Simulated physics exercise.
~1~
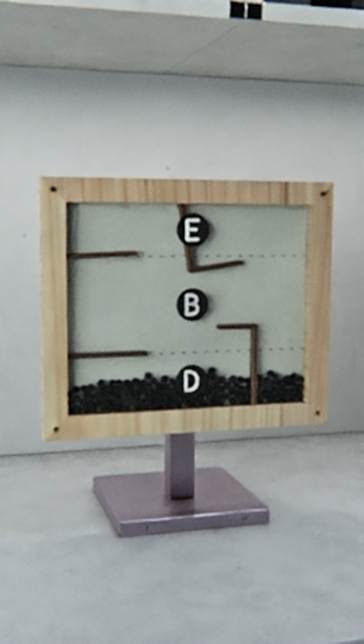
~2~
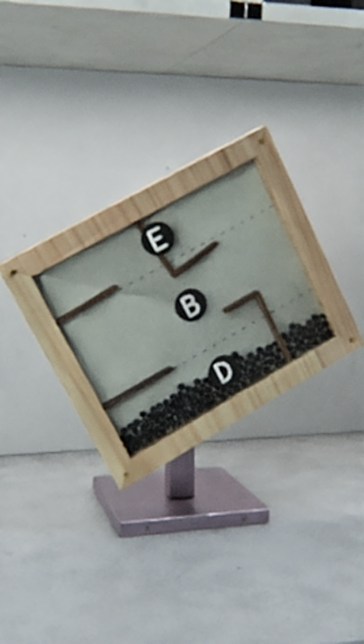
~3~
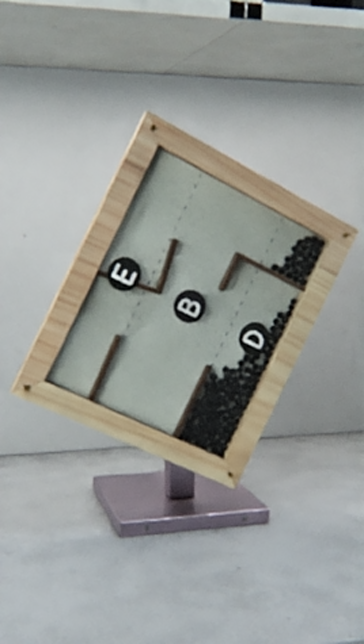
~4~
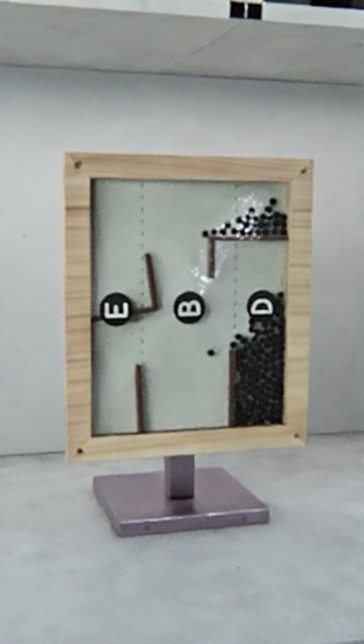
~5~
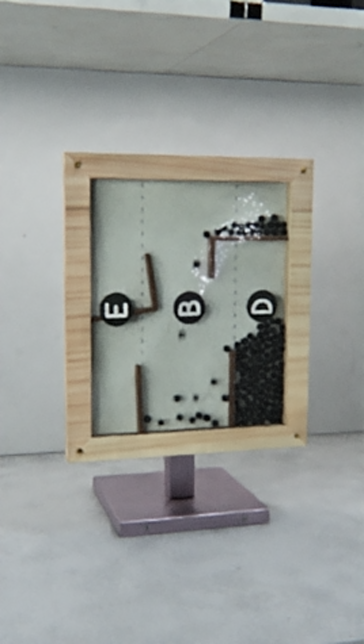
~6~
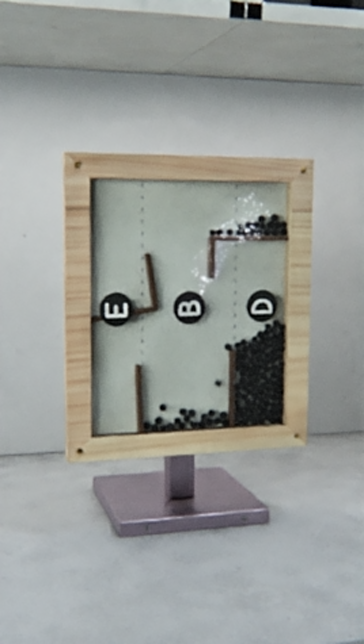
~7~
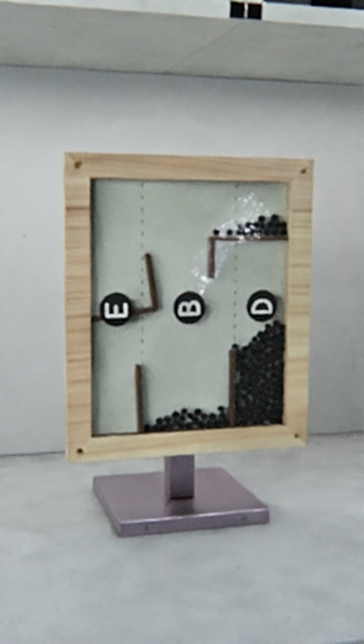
On a pale grey surface against a light wall, a wooden-framed, see-through case stands on a purplish metal base, with small black beads lying along its bottom in the strip marked D, below B and E. The case turns anticlockwise, and the beads slide towards the right side. It stops a quarter turn from its start, with beads heaped in D and others resting on a brown ledge above. Some beads spill left off the heap and drop into the bottom of B. They settle into a low pile there, while most remain in D and E stays empty.
